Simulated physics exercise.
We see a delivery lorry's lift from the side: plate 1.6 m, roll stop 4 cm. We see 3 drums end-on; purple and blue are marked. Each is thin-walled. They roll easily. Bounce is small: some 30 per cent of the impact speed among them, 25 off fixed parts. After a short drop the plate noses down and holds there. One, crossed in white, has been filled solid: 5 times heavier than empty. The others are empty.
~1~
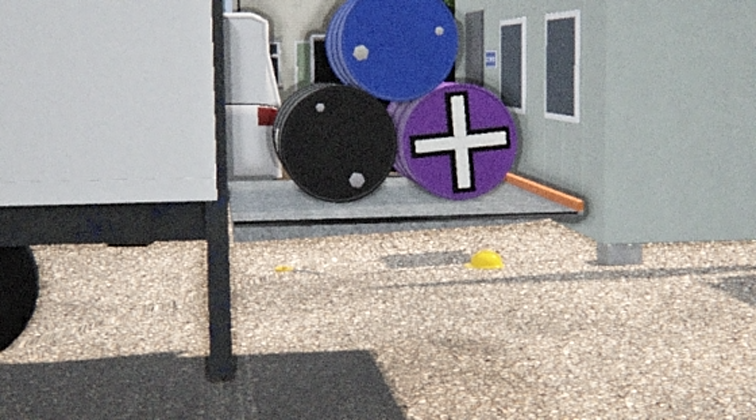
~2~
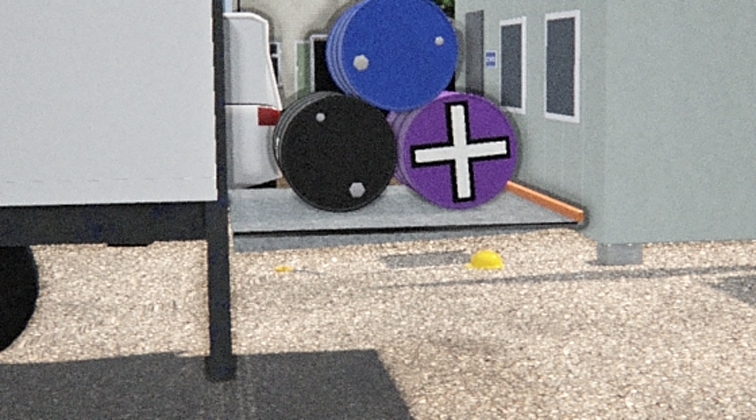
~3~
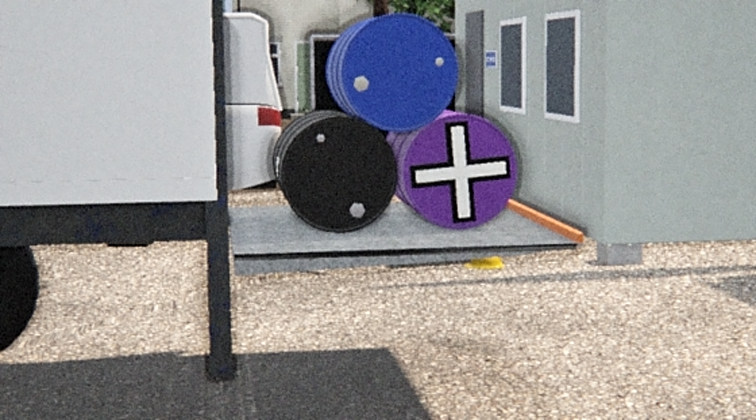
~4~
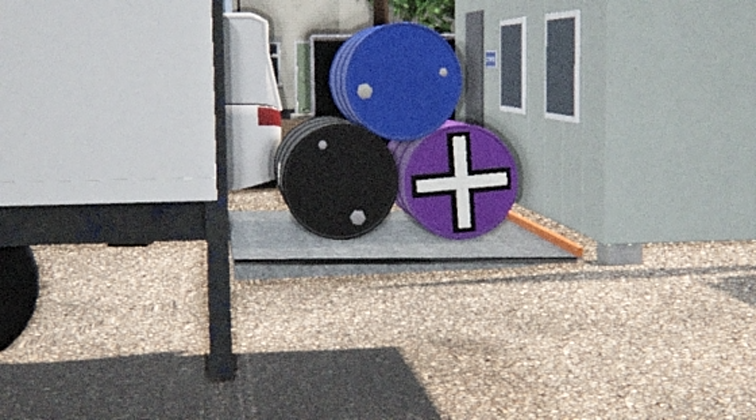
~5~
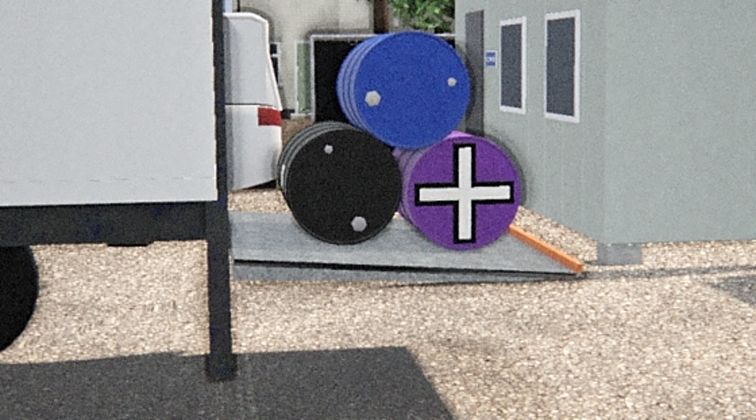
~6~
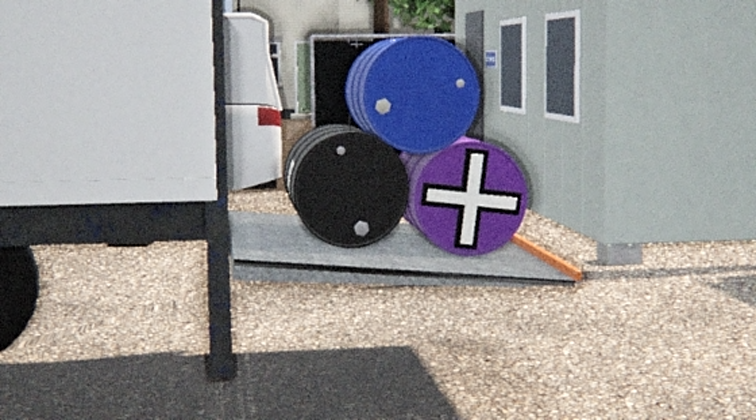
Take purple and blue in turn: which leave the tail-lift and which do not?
Purple is held back. Blue stays on the plate.
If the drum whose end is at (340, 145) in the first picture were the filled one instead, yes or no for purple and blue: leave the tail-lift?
In that case purple yes, blue yes.
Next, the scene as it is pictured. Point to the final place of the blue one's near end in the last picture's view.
At about (474, 98).
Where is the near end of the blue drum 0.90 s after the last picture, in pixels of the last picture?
Around (480, 96).
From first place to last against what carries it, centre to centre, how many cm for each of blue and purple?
Moved: Blue 30, purple 30.
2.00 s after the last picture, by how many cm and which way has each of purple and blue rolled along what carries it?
Purple 20 right, blue 20 right.
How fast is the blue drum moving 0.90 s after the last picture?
Near 0.1 m/s.
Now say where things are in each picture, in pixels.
The first frame shows purple (461, 142), blue (399, 42); plate level; stop at (580, 206); white cross at (461, 142).
The second frame shows purple (461, 152), blue (400, 52); plate level.
The third frame shows purple (461, 172), blue (400, 73); plate level.
The fourth frame shows purple (462, 183), blue (403, 82); plate tilted 2°; stop at (580, 252).
The fifth frame shows purple (465, 194), blue (412, 90); plate tilted 4°.
The sixth frame shows purple (472, 199), blue (421, 95); plate tilted 6°; stop at (579, 276).
Another 0.90 s on from the last picture, purple is on the plate, 10 cm from the stop, rolling right; blue is up on others, 40 cm from the stop; 0 over the stop so far.
Another 2.00 s on from the last picture, purple is on the plate, 25 cm from the stop, rolling right; blue is up on others, 55 cm from the stop, rolling right; 0 over the stop so far.
In the end (3.40 s after the last picture), purple is on the plate, 15 cm from the stop; blue is up on others, 45 cm from the stop; 0 over the stop so far.
